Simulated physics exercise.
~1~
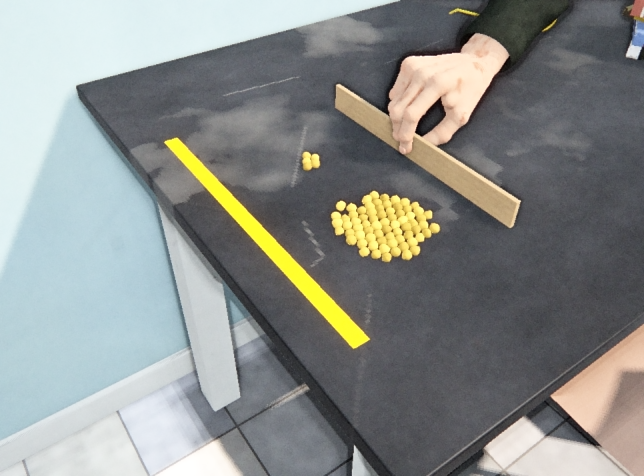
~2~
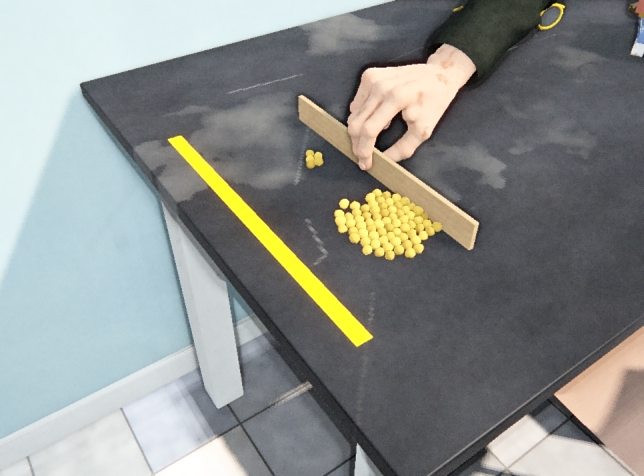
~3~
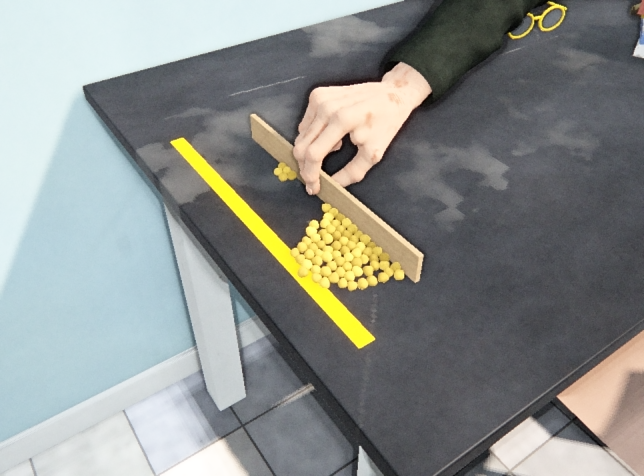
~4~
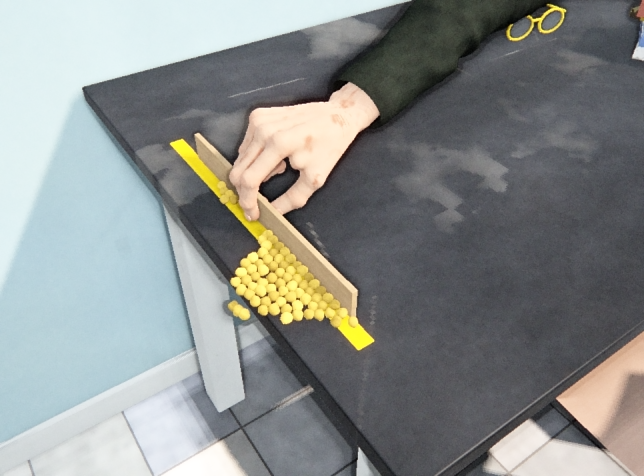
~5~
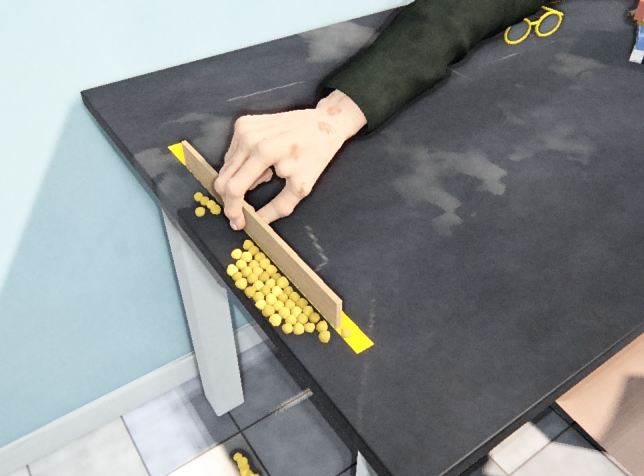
A hand in a dark green sleeve holds an upright tan piece of card on a dark, smudged table, seen from above at an angle beside a pale blue wall. To its left lie a large cluster of round yellow bits and a much smaller one, with a strip of yellow tape beyond them near the table's edge. The hand pushes the card left, sweeping up the large cluster and then the small one. The card stops at the tape. Some of the larger lot drops to the tiled floor, while the rest and the small lot stay on the table.
